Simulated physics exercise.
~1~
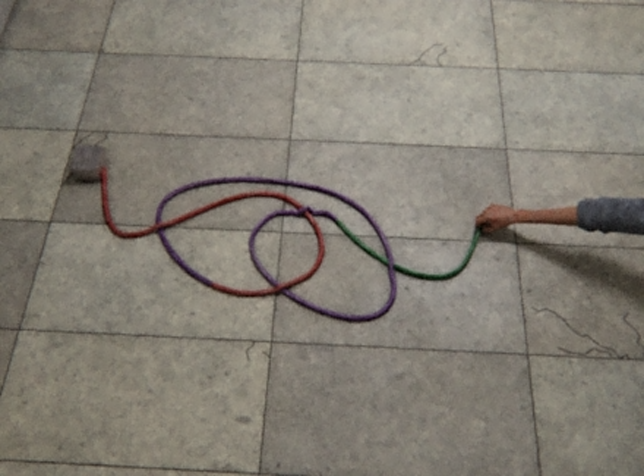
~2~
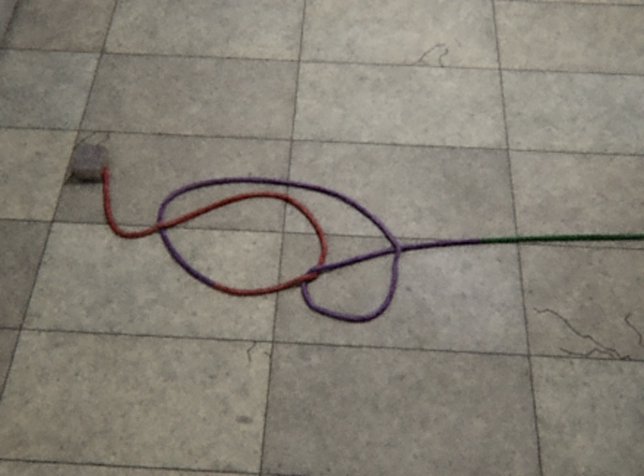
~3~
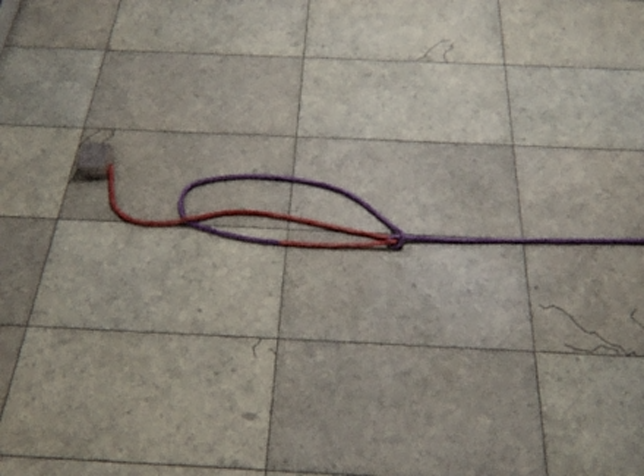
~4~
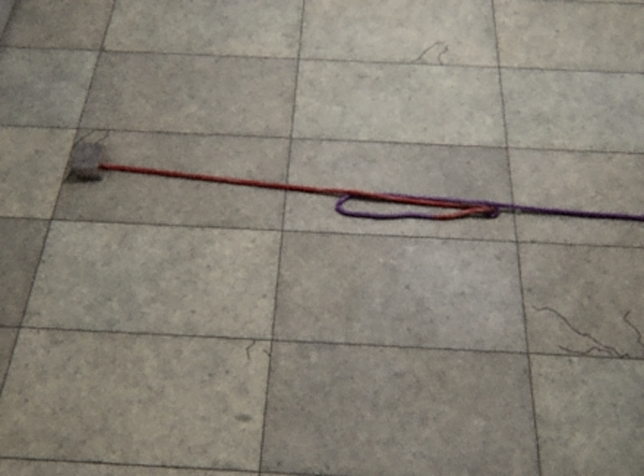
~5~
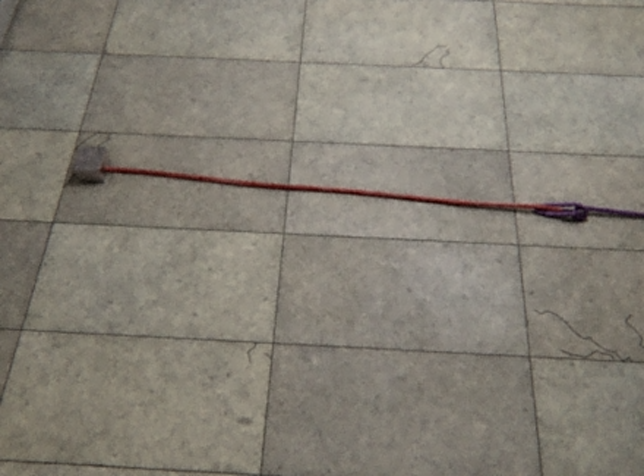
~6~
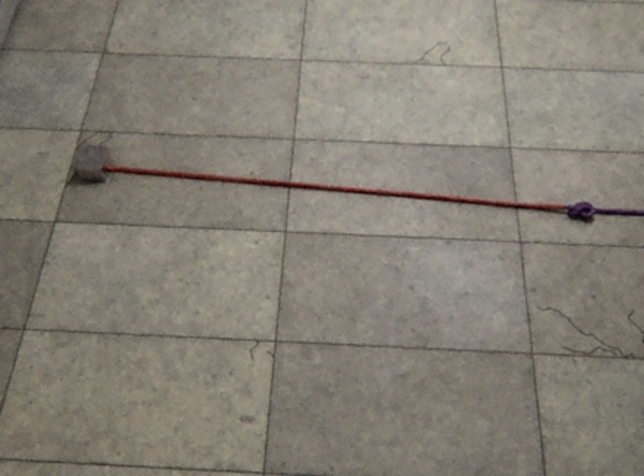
A rope coloured red, purple and green lies in loose, overlapping loops on a grey tiled floor, its red end held fast at a small block on the left. A hand at the right grips the green end and draws it straight off to the right, out of view. The loops shrink and flatten into a narrow shape, and the slack red part near the block pulls straight. The remaining loop slides rightward and closes up. Finally the rope stretches taut across the floor, with a small, tight purple knot near the right edge.
